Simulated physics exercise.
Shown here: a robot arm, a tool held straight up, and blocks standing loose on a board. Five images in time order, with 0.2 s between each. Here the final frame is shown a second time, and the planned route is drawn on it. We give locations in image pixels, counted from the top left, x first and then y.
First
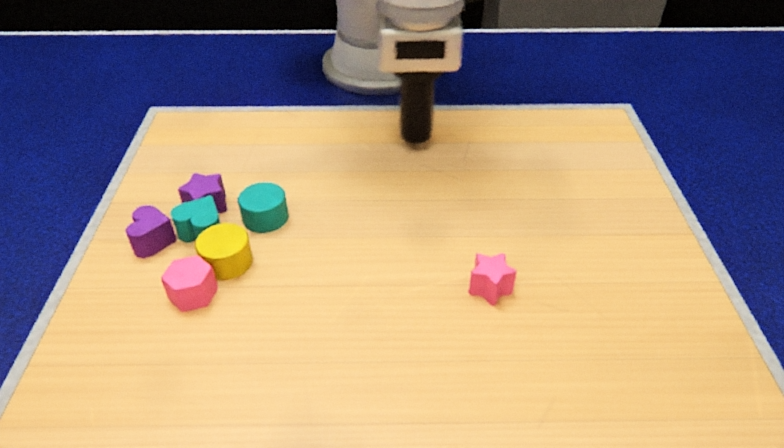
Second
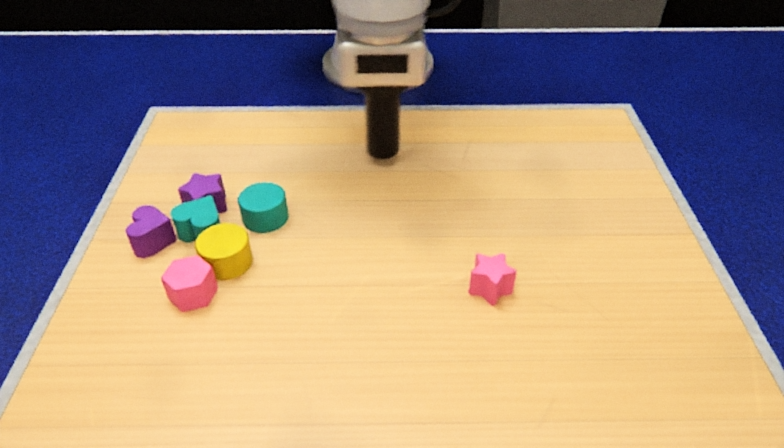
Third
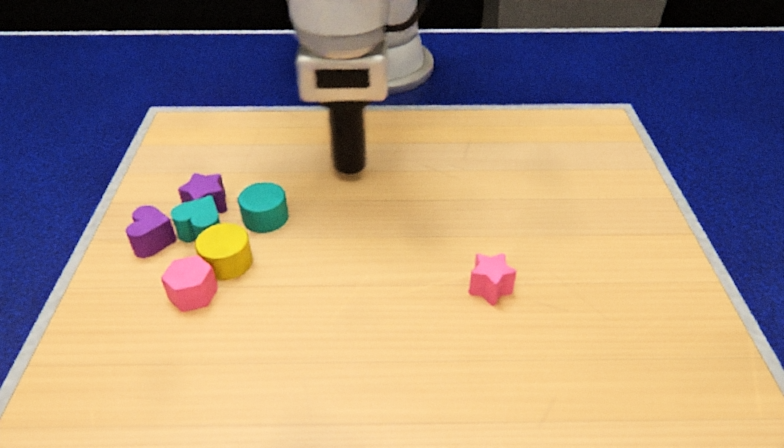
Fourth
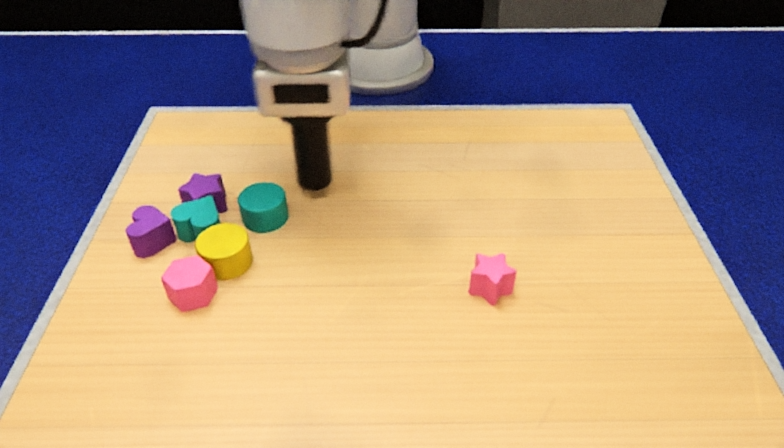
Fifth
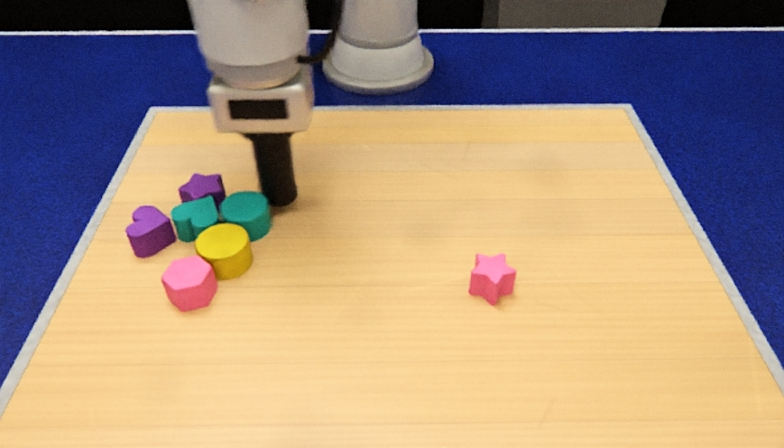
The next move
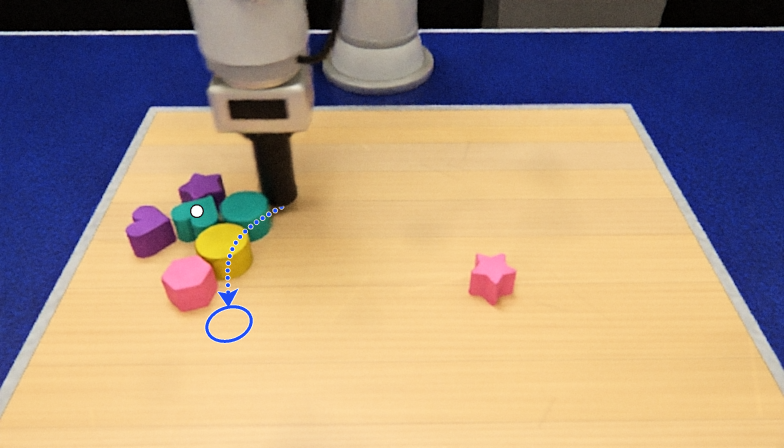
On a wooden board, a robot arm moves left and nudges the turquoise cylinder leftward.
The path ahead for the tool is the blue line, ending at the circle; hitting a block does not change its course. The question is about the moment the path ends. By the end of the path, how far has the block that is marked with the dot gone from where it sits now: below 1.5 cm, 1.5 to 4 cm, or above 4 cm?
Once the path ends, it will sit 1.5 to 4 cm from where it is now.
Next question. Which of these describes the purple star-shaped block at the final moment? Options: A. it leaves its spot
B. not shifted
(B)
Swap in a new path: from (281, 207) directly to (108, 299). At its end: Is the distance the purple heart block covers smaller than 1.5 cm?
I believe not.
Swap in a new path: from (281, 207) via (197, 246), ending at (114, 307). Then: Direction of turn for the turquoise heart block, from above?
It twists with the clock when seen from above.
Drawn move, from (281, 207) via (241, 236) and (228, 277), ending at (229, 324); the dot is on the turquoise heart block.
What follows on the original path. One third of the way, tool (239, 226); purple heart block (126, 221); pink six-sided block (160, 311); turquoise heart block (164, 218), turned 60° clockwise; yellow cylinder (190, 272); turquoise cylinder (196, 234).
Two thirds of the way, tool (225, 267); purple heart block (125, 221); pink six-sided block (157, 327), turned 35° clockwise; turquoise heart block (162, 219), turned 65° clockwise; yellow cylinder (175, 285); turquoise cylinder (175, 247).
At the end, tool (226, 314); purple heart block (125, 221); pink six-sided block (152, 330), turned 20° clockwise; turquoise heart block (162, 219), turned 65° clockwise; purple star-shaped block still; yellow cylinder (170, 289); turquoise cylinder (175, 247).
